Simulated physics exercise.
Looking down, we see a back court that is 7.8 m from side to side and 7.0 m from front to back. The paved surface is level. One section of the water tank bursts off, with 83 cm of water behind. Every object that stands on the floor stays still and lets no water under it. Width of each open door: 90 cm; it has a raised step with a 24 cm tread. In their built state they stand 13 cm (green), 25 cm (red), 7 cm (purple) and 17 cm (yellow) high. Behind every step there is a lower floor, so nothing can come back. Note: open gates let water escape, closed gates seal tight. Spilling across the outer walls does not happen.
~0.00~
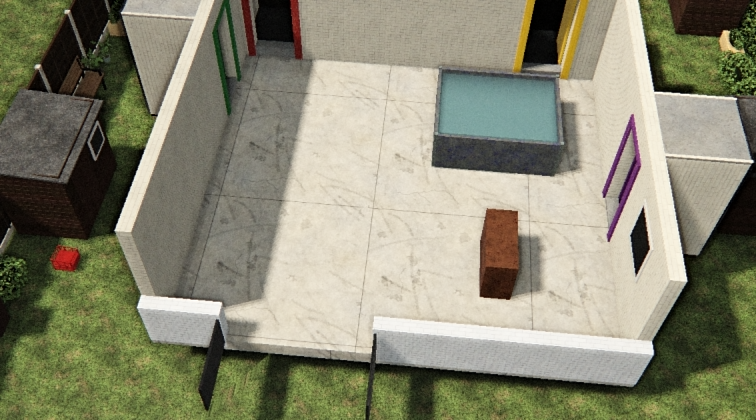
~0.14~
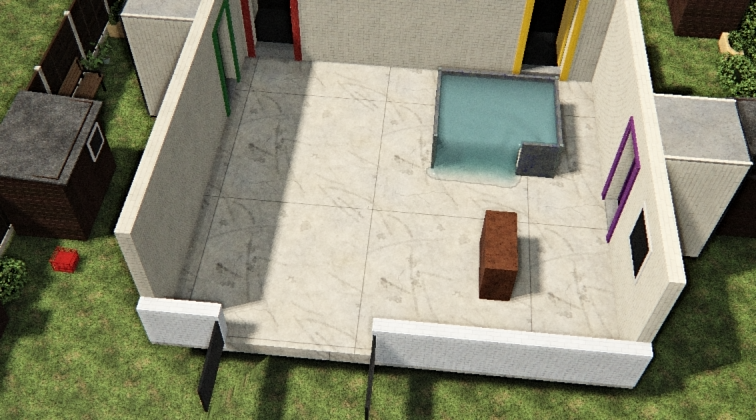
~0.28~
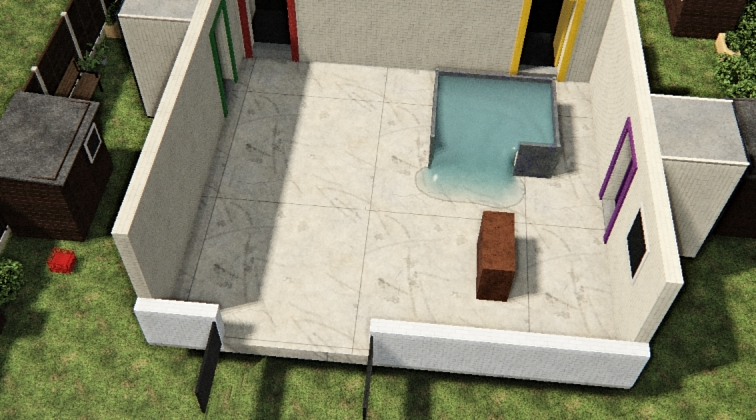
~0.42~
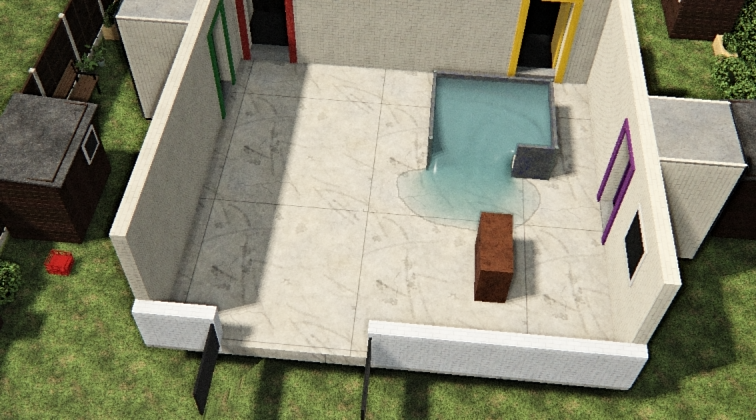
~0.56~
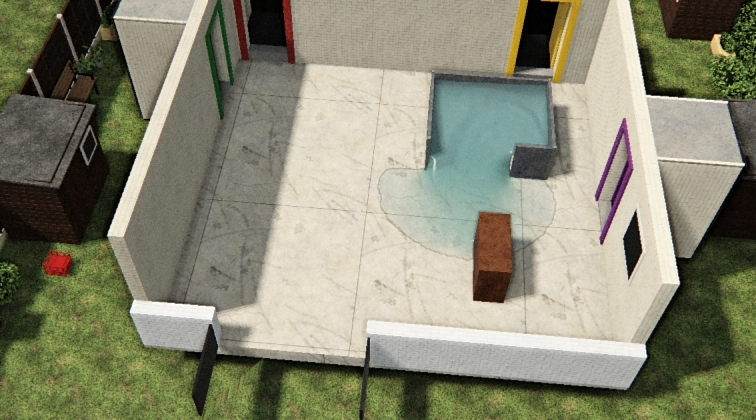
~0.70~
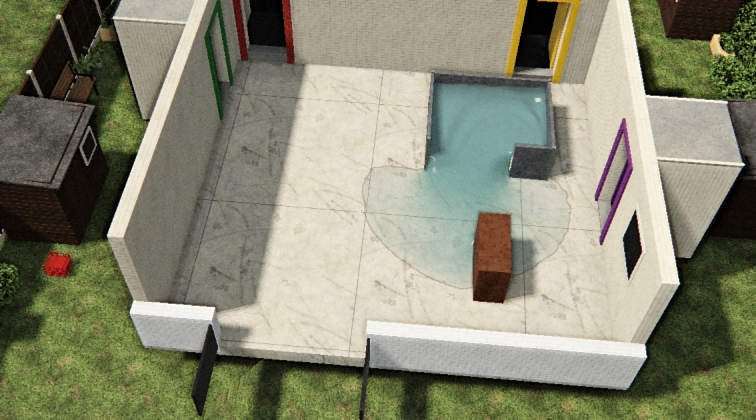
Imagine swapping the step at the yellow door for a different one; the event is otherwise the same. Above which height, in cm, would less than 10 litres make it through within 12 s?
Above roughly 9.5 cm.
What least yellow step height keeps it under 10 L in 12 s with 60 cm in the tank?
Then around 5.0 centimetres.
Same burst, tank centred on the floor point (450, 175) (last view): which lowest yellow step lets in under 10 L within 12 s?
Some 10.5 cm.
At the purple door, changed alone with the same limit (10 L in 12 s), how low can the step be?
Purple: Roughly 11.0 cm.
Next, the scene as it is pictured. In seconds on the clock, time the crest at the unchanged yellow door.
The level tops out near 7.0 seconds.
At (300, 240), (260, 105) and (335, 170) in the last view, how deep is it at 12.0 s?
Approx. 3 / 3 / 2 cm.
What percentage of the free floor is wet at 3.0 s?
Wet: Close to 50 %.
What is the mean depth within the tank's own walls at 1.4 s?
I'd put it near 47 cm.
After 1.4 s water covers 30 % of the floor, deepest (48 cm) near (485, 244); it has not reached the yellow door.
After 3.0 s water covers 50 % of the floor, deepest (28 cm) near (538, 360); it has not reached the yellow door.
After 12.0 s water covers 95 % of the floor, deepest (9 cm) near (276, 72); 7 cm at the yellow door, 0 litres in over its 17 cm step.
At the yellow door as built, the water arrived by 5.8 s and peaked near 12 cm at 6.8 s.
Run again over the same 12 s with other heights there, 24 litres in over 7.5 cm, 5 litres over 10.5 cm. The limit of 10 litres is kept from about 9.5 cm up.
